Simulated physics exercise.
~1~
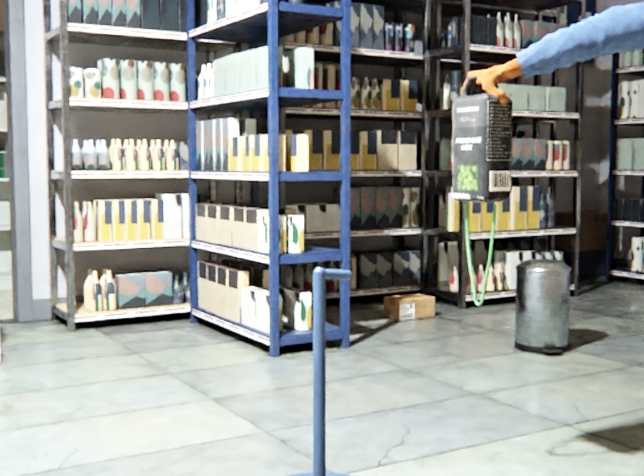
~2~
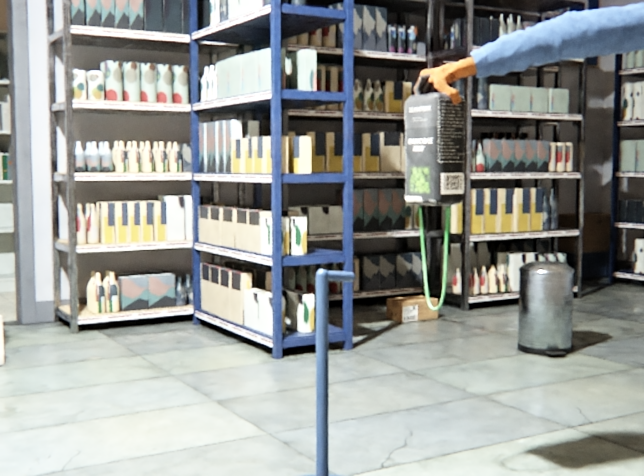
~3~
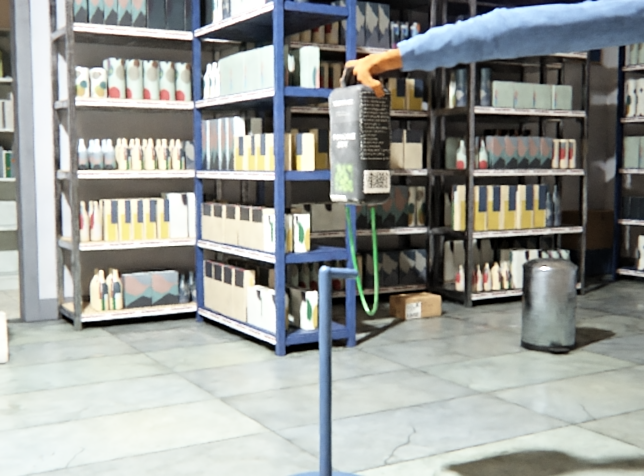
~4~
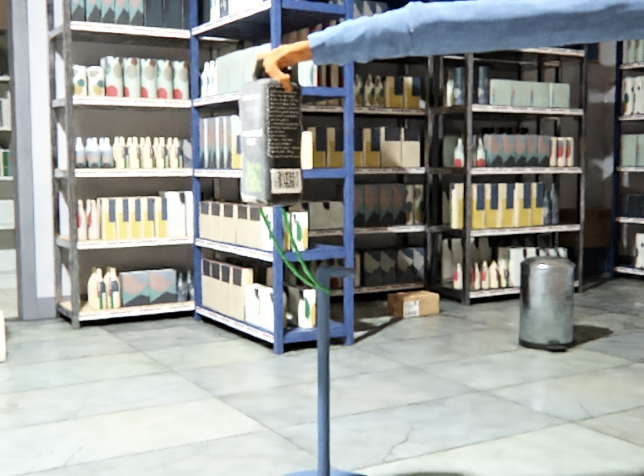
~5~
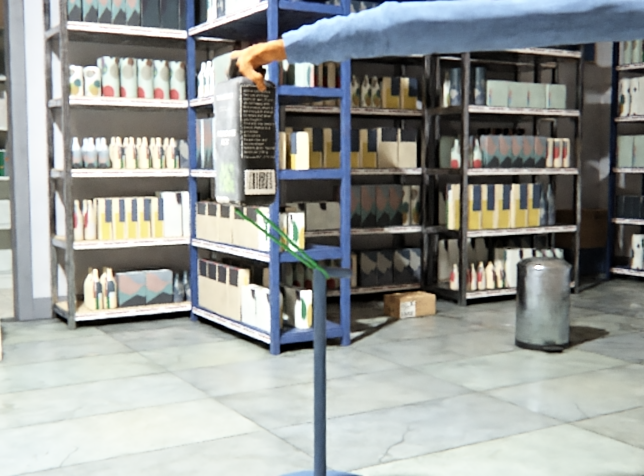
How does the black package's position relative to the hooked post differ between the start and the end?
At the start the black package is well to the right of the post, and at the end it is a little to the left of it, still held above the height of the hook.
